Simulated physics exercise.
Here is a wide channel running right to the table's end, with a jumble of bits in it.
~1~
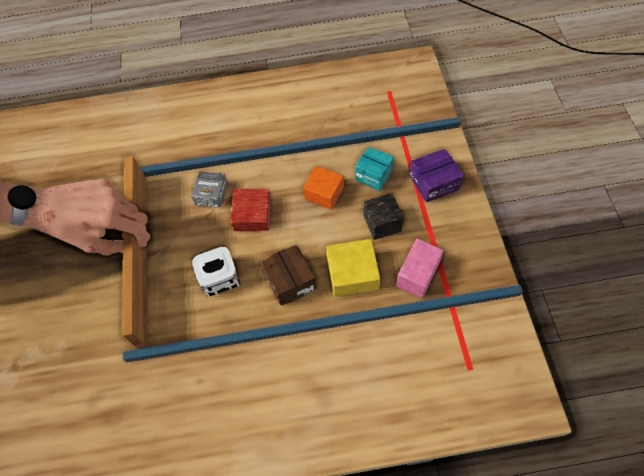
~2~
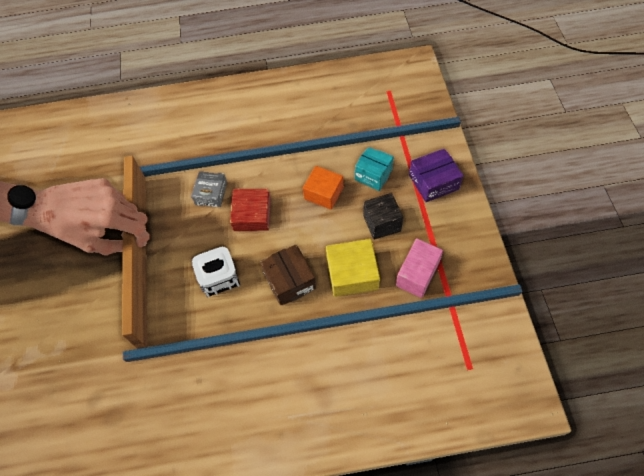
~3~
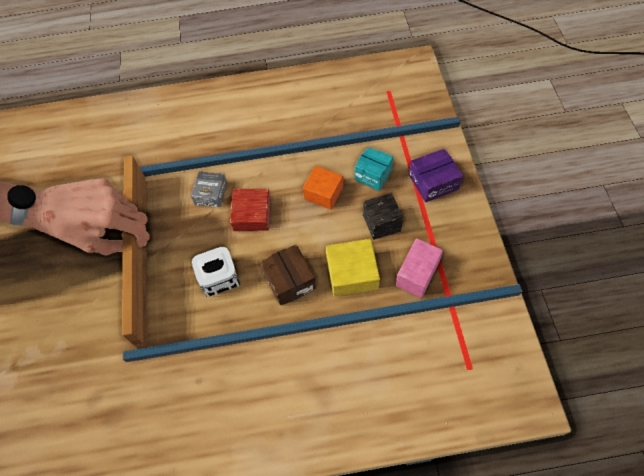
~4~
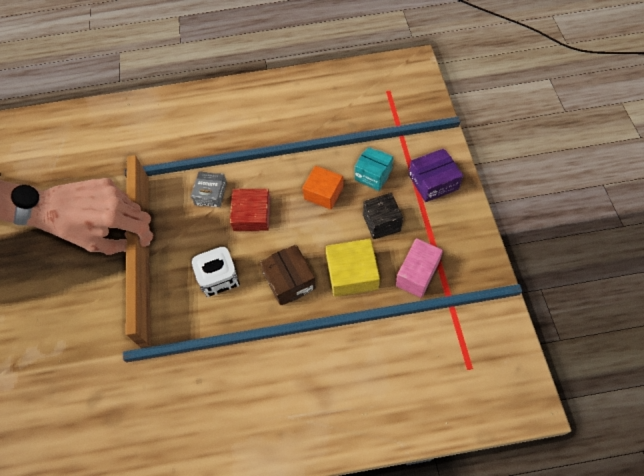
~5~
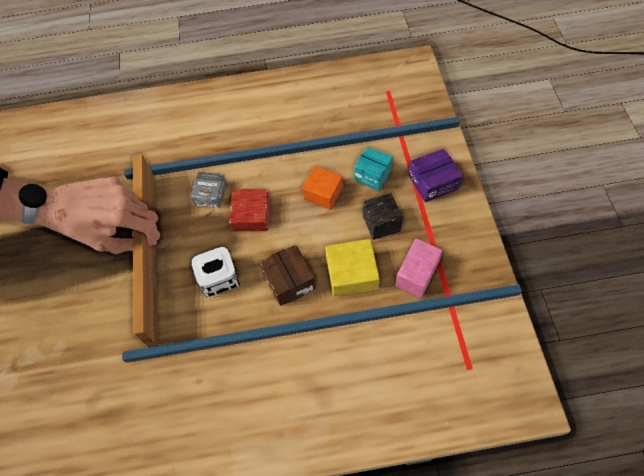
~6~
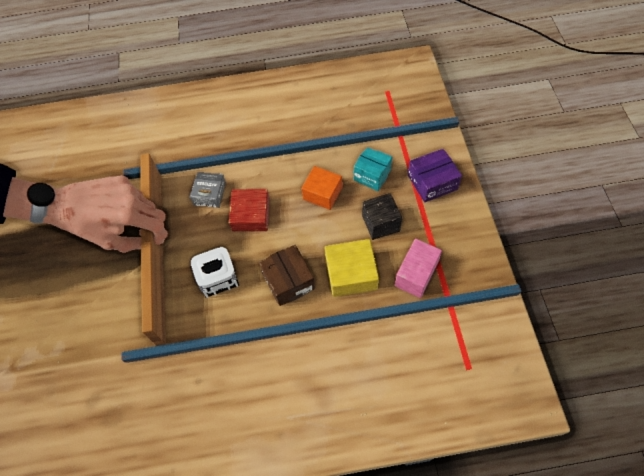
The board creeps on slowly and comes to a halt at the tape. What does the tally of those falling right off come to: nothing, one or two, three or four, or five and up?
It comes to three or four.
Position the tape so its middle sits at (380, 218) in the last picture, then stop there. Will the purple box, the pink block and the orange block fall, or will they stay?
Purple box stays put, pink block goes off, orange block stays put.
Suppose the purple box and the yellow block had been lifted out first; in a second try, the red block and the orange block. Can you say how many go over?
Count: 2 (first case); 2 (second).
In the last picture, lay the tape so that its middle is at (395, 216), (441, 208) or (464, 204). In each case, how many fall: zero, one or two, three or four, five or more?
Counts for the three spots in order: 1 or 2; more than four; at least five.
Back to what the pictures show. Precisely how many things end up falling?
Count = 4.
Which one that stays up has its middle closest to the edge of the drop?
The brown box finishes nearest.
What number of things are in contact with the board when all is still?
It's 3.
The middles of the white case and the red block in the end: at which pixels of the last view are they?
For the white case it's (451, 235), and for the red block it's (443, 183).
A little later, none off yet; purple box at rest near (434, 175); pink block at rest near (418, 268); turquoise box at rest near (373, 168).
Next, none off yet; purple box at rest near (434, 175); pink block shifted well along near (493, 263); turquoise box shifted about its own width near (403, 151).
When it is over, the number that fall off is three or four; down, yellow block, turquoise box, pink block and purple box.
